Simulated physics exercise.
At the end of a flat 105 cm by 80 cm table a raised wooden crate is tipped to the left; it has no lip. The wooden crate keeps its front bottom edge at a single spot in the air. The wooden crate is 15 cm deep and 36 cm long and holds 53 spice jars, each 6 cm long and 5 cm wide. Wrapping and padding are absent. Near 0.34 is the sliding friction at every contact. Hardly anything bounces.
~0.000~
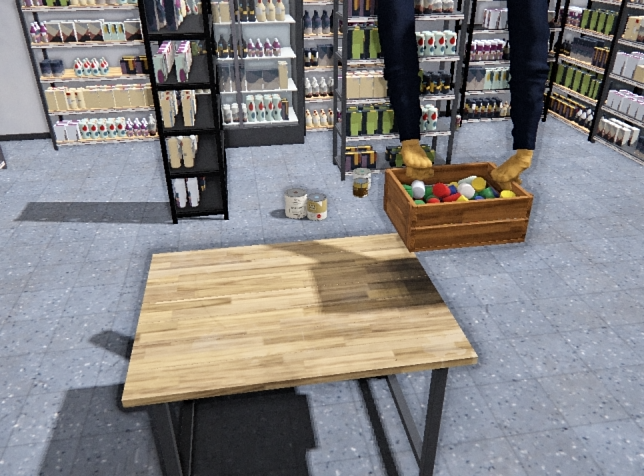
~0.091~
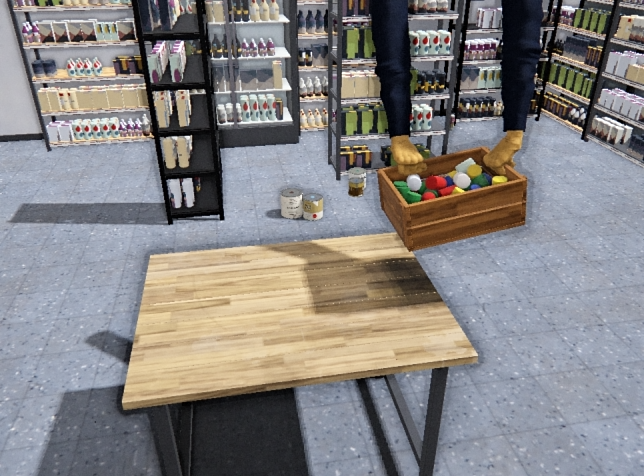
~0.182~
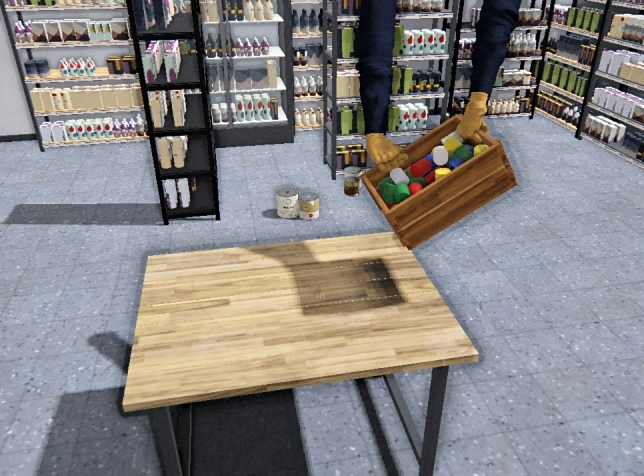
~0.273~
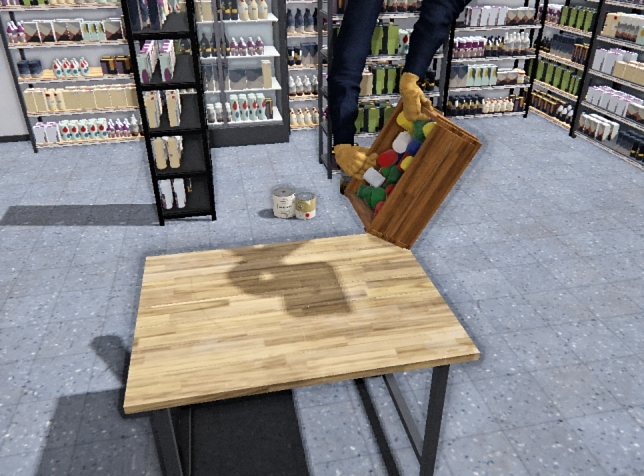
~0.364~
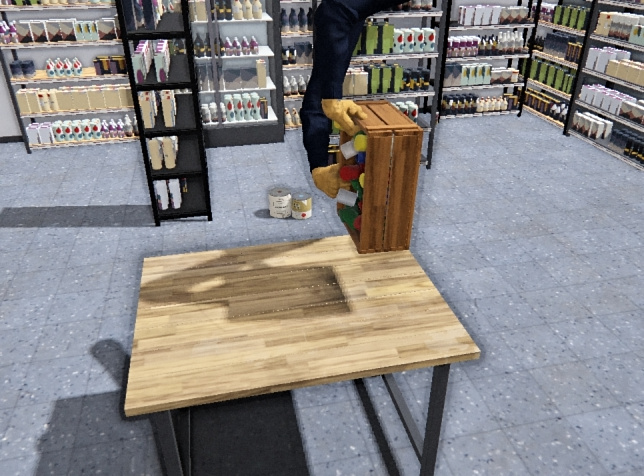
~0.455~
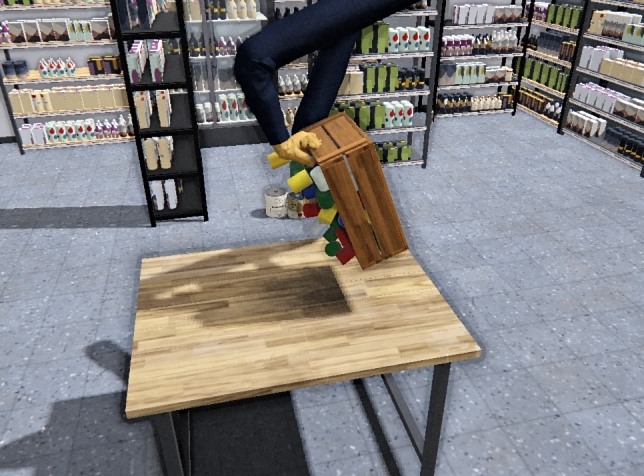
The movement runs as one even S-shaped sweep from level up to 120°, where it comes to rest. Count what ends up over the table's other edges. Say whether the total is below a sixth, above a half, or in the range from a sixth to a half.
Most likely less than one sixth of the load.
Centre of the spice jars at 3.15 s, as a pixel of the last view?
Centre: Approx. (214, 304).
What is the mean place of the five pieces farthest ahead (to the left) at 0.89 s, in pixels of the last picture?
They'd be centred about (42, 355) in the last picture.
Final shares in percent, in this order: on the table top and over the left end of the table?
Around 55 per cent and 40 per cent, in that order.
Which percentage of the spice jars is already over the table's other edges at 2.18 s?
By that time, roughly 0 percent.
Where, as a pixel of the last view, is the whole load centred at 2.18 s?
(213, 299).
After 0.89 s, tilt 120°; 50 on the table top and 3 over the left end of the table.
After 1.43 s, tilt 120°; 34 on the table top, 18 over the left end of the table and 1 over the table's other edges.
After 2.18 s, tilt 120°; 32 on the table top, 20 over the left end of the table and 1 over the table's other edges.
When it is over (at 3.15 s), 30 on the table top, 20 over the left end of the table and 3 over the table's other edges. Asked share, 3 of 53, 6 per cent.
